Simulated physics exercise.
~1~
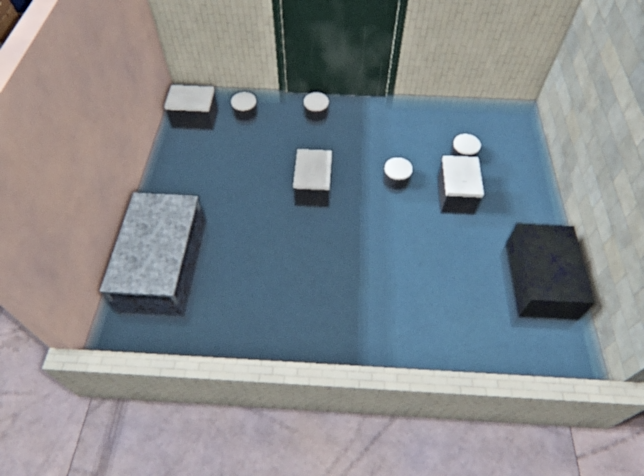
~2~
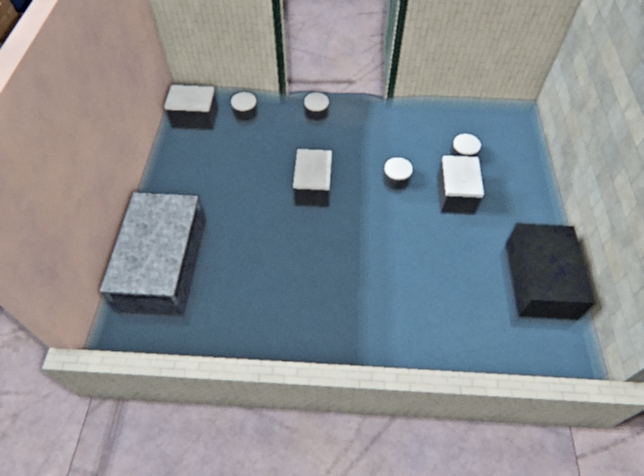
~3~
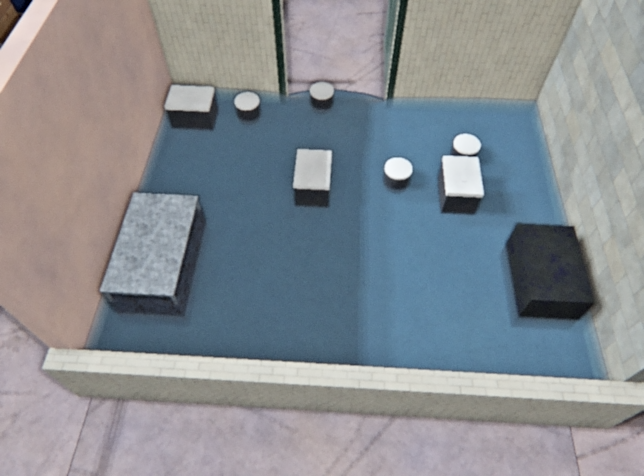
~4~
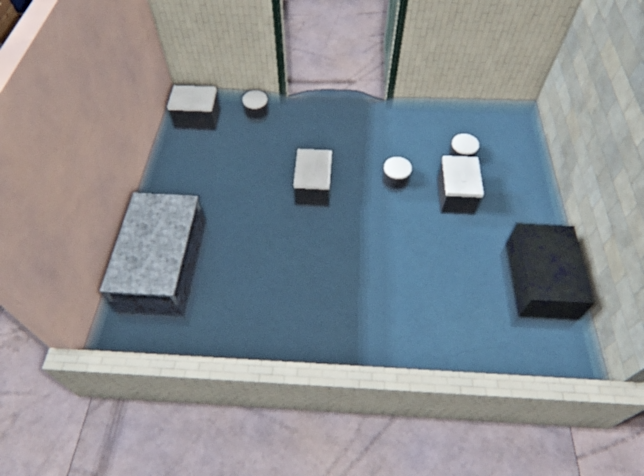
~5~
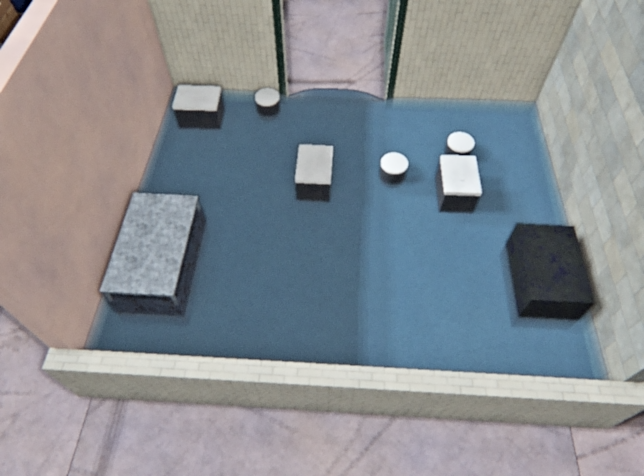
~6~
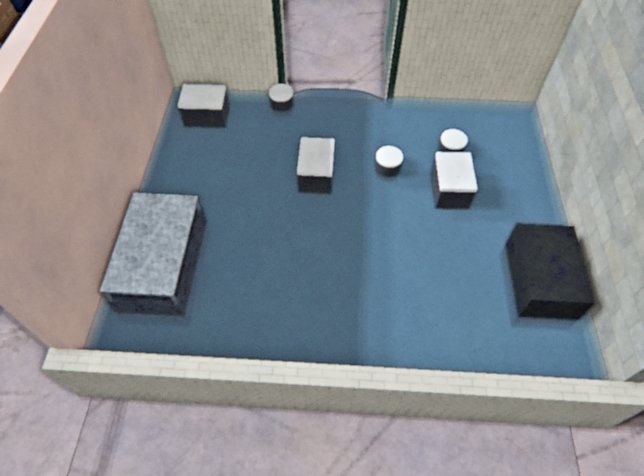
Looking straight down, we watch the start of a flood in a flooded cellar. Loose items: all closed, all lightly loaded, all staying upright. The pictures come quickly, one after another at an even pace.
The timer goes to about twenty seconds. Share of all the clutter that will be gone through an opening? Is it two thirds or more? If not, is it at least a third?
The likely share is two thirds upward.
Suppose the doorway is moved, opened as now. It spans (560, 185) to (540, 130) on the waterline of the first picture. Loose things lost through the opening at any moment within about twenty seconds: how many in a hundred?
70 %.
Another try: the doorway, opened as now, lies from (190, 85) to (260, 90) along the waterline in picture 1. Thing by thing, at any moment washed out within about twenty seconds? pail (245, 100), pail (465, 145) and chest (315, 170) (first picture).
Item one: Leaves; item two: Remains; item three: Leaves.
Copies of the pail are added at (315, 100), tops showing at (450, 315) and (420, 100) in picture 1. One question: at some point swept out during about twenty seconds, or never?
In the order listed: Held back, then flushed away.
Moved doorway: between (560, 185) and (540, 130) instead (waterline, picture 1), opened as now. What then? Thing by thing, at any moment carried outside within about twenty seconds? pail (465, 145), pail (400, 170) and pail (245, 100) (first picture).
Taking them one after another, flushed away, then flushed away, then held back.
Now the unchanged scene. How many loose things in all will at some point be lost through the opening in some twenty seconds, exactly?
The total here is 7.
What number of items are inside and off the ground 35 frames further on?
By my tally, 0.
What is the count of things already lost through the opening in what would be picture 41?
That makes 7.
A moment on, 2 of 7 are out; 5 afloat.
Next, 6 of 7 are out; 1 afloat.
Later, 7 of 7 are out; 0 afloat.
In the end, 7 of 7 are out; 0 afloat.
